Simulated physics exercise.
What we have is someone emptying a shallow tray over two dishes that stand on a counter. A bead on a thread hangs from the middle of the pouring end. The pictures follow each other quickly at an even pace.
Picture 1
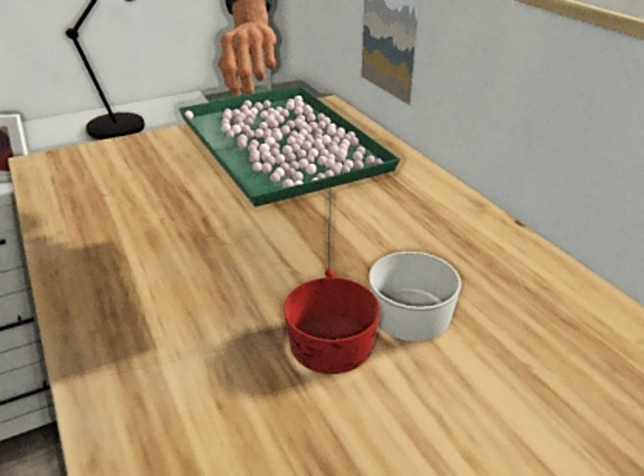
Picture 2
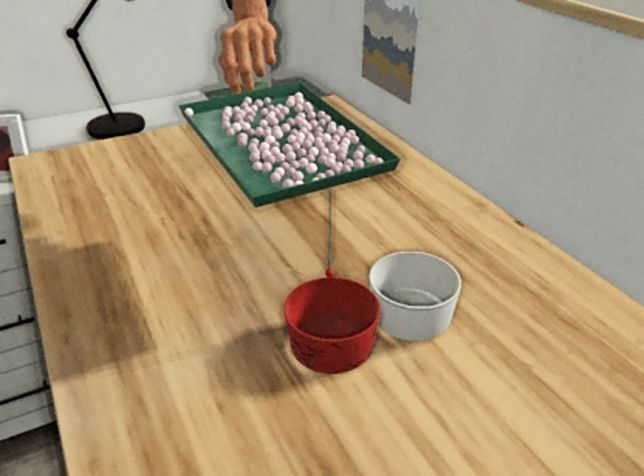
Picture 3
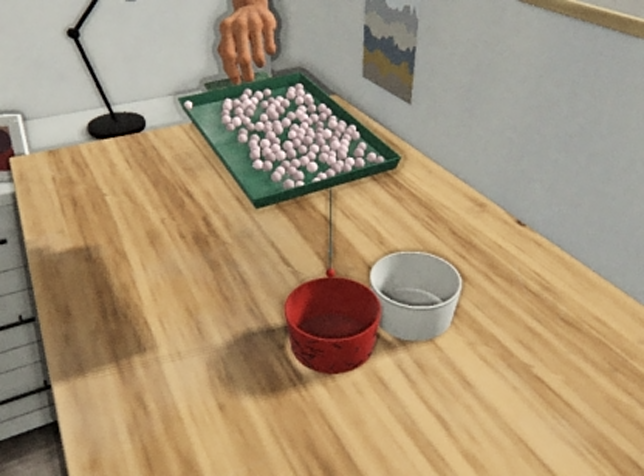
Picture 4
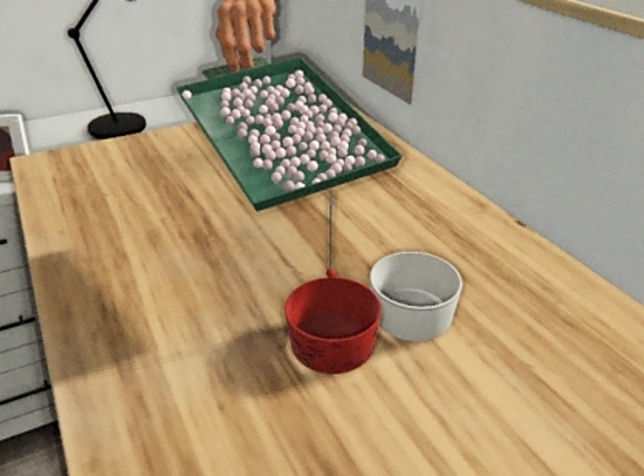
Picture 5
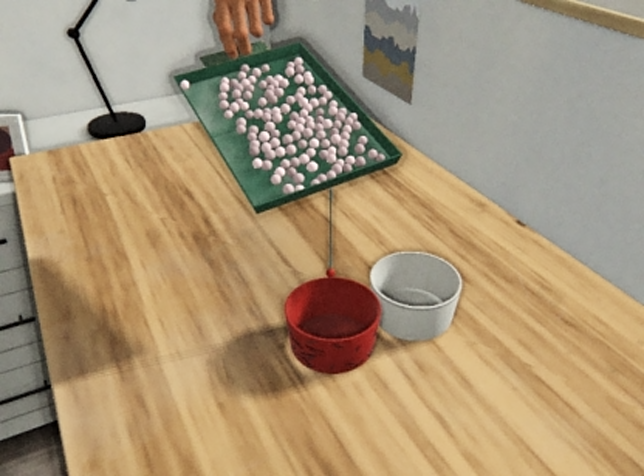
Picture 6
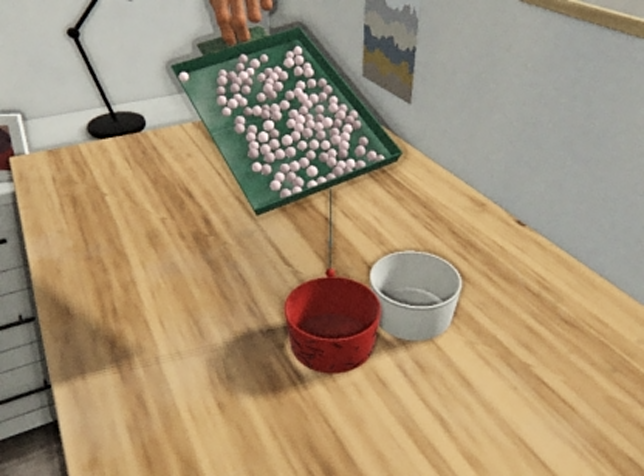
On a wooden counter, a hand raising the back of a green tray of pale sugar pearls above red and white dishes.
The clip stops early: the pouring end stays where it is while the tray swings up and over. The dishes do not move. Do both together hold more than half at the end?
Together they catch less than half.
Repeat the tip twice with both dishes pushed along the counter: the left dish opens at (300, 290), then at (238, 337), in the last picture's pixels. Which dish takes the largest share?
One: The left one. Two: The left one.
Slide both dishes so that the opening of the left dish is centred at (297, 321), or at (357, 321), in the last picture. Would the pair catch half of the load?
In turn: Over half; below a half.
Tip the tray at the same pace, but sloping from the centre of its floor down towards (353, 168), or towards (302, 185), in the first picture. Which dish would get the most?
In turn: The right dish; left.
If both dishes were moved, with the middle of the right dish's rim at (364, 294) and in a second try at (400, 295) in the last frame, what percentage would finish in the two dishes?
Near 100 % and 50 %.
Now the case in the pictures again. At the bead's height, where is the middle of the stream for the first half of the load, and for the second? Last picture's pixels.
Early half (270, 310), late half (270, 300).
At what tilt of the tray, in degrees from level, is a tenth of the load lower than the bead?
At some 65 degrees.
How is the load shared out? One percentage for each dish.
About: Left dish 20, right dish 0 per cent.
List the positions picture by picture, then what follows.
Corners of the pouring end at (254, 194) and (395, 158), level; middle of the load at (291, 141), sugar pearls; left dish at (355, 352); right dish at (439, 320); bead on its thread at (329, 273), in the first frame.
Corners of the pouring end at (255, 194) and (396, 158), level; middle of the load at (292, 139), in the second frame.
Corners of the pouring end at (255, 196) and (397, 156), tipped barely, lowest at the left corner; middle of the load at (292, 135), in the third frame.
Corners of the pouring end at (256, 200) and (397, 155), tipped a little, lowest at the left corner; middle of the load at (292, 129), in the fourth frame.
Corners of the pouring end at (256, 203) and (398, 153), tipped a little, lowest at the left corner; middle of the load at (292, 125), in the fifth frame.
Corners of the pouring end at (256, 206) and (398, 151), tipped clearly, lowest at the left corner; middle of the load at (291, 124), nearly all on the move; left dish at (356, 352); right dish at (440, 319), in the sixth frame.
Soon, tray tipped steeply; about two thirds on the tray; a stray few in the left dish; a small part outside both; about a quarter in the air.
A while on, tray tipped past a quarter turn; a stray few on the tray; about a quarter in the left dish; about two thirds outside both; a small part in the air.
Towards the end, tray tipped past a quarter turn; about a quarter in the left dish; most outside both.
Finally, tray tipped past a quarter turn; about a quarter in the left dish; none in the right dish; most outside both.
